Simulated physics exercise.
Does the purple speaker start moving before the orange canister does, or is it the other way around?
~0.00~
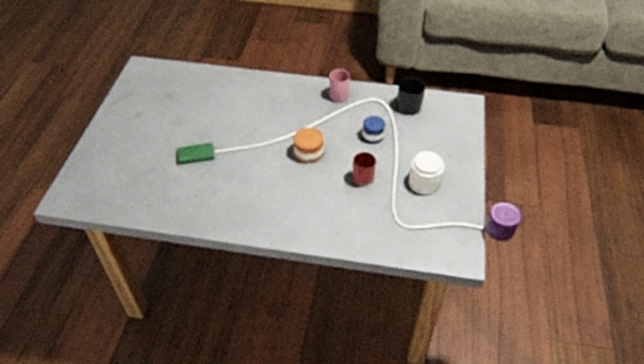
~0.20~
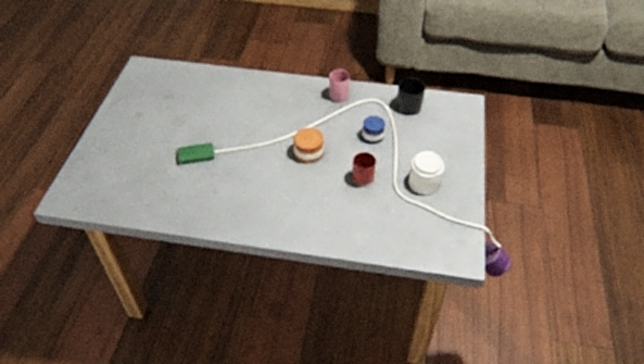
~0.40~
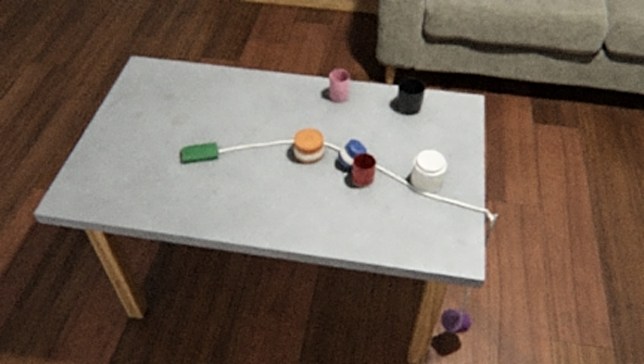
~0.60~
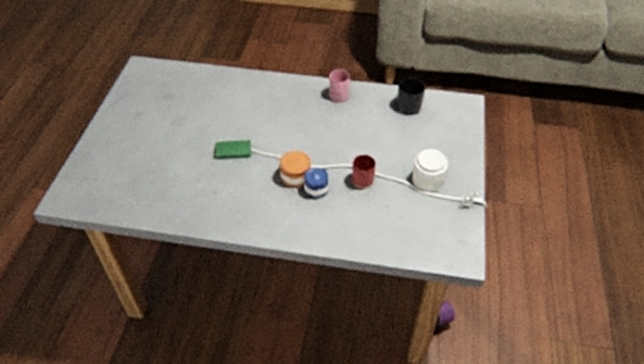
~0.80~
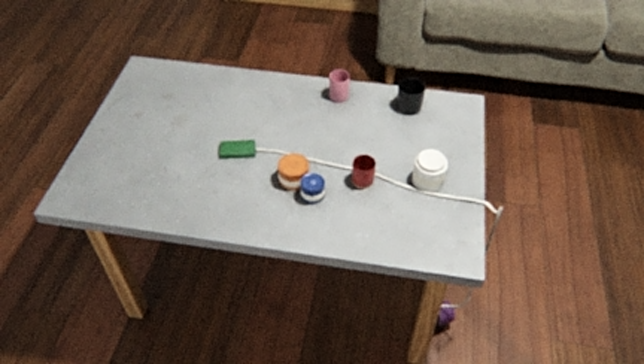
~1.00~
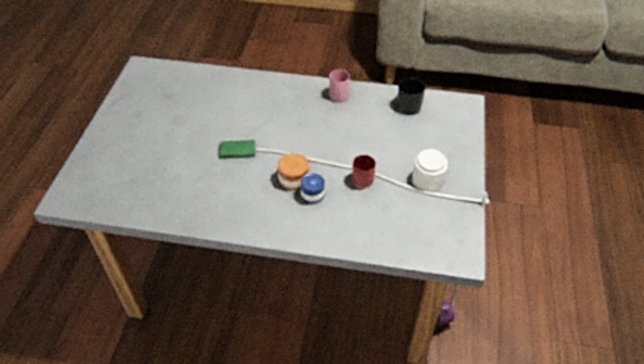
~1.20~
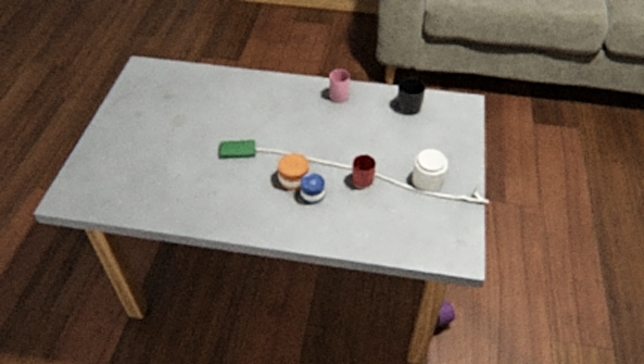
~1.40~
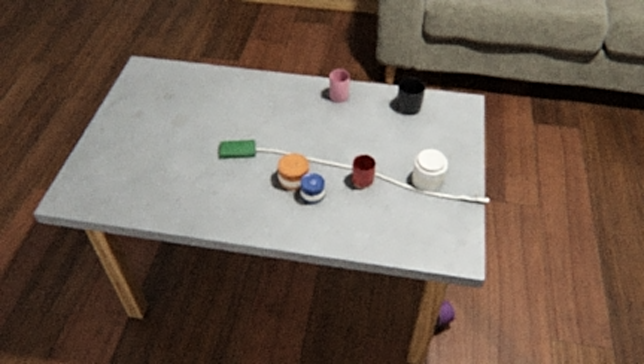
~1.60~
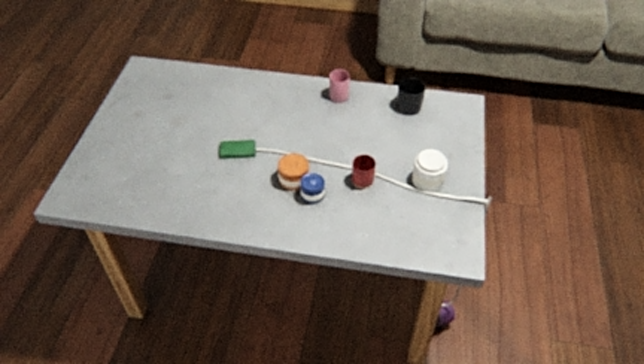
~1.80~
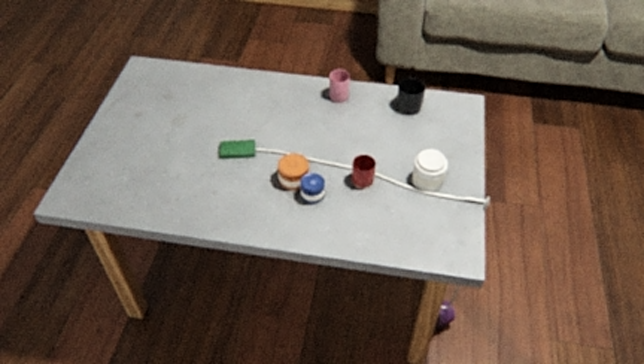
The purple speaker moves first, tipping down over the table's right edge. The orange canister only shifts later, after the speaker has dropped below the tabletop.
